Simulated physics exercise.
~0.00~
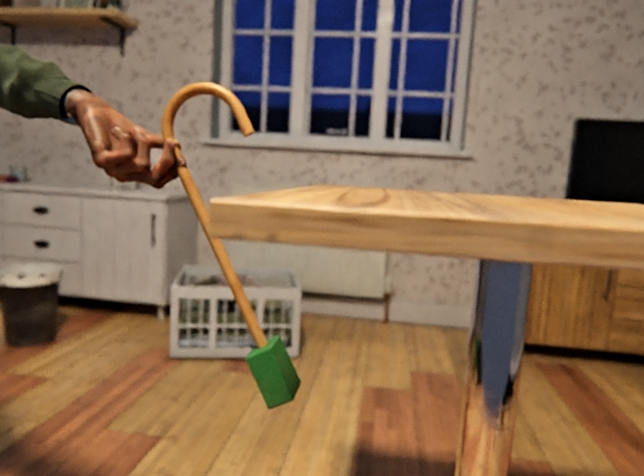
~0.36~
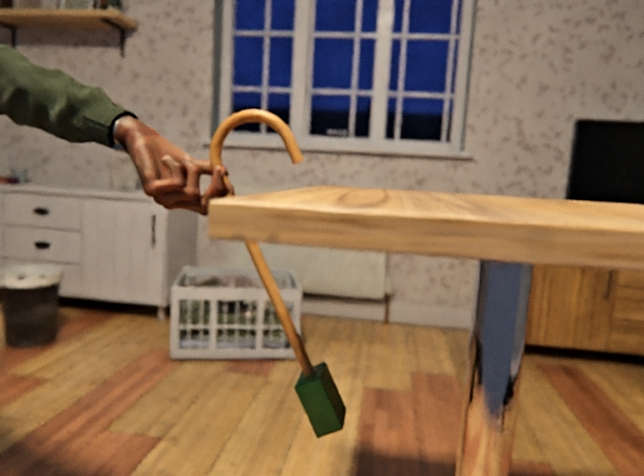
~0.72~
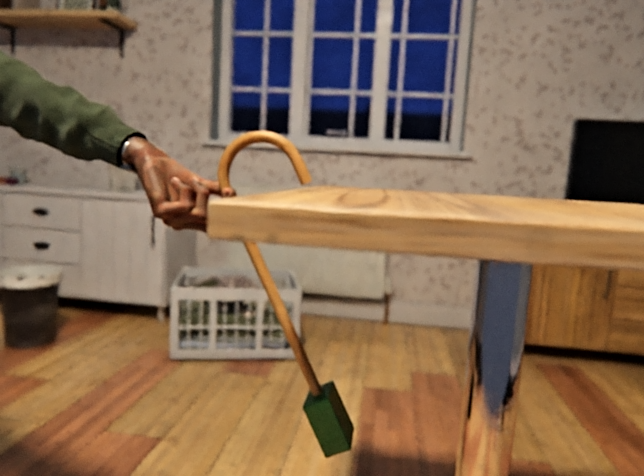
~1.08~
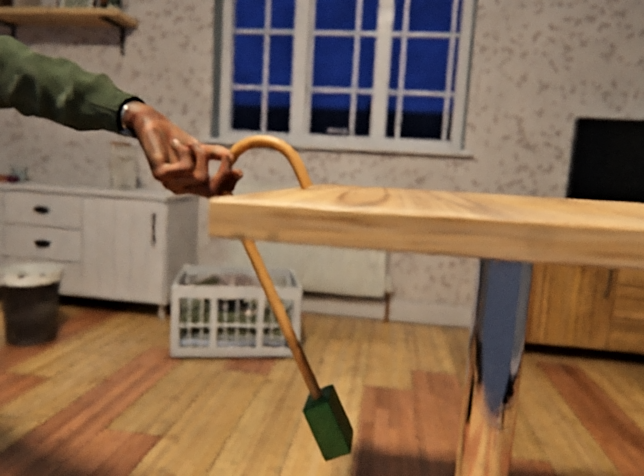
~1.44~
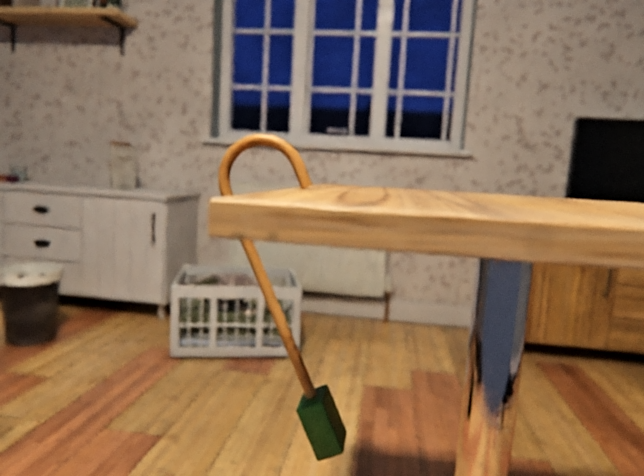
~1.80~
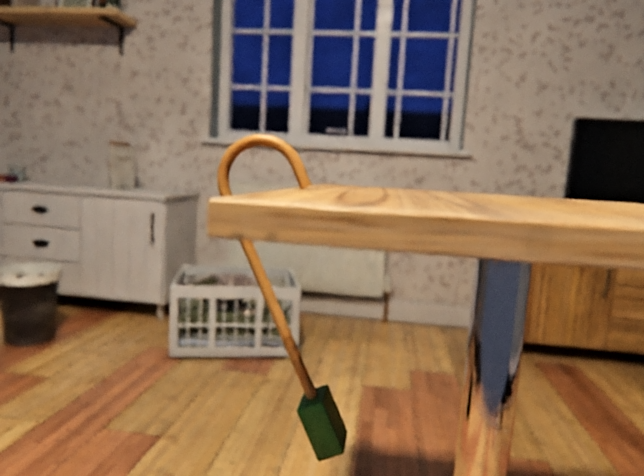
A hand hooks a cane with a green block over the table's end and leaves it hanging.
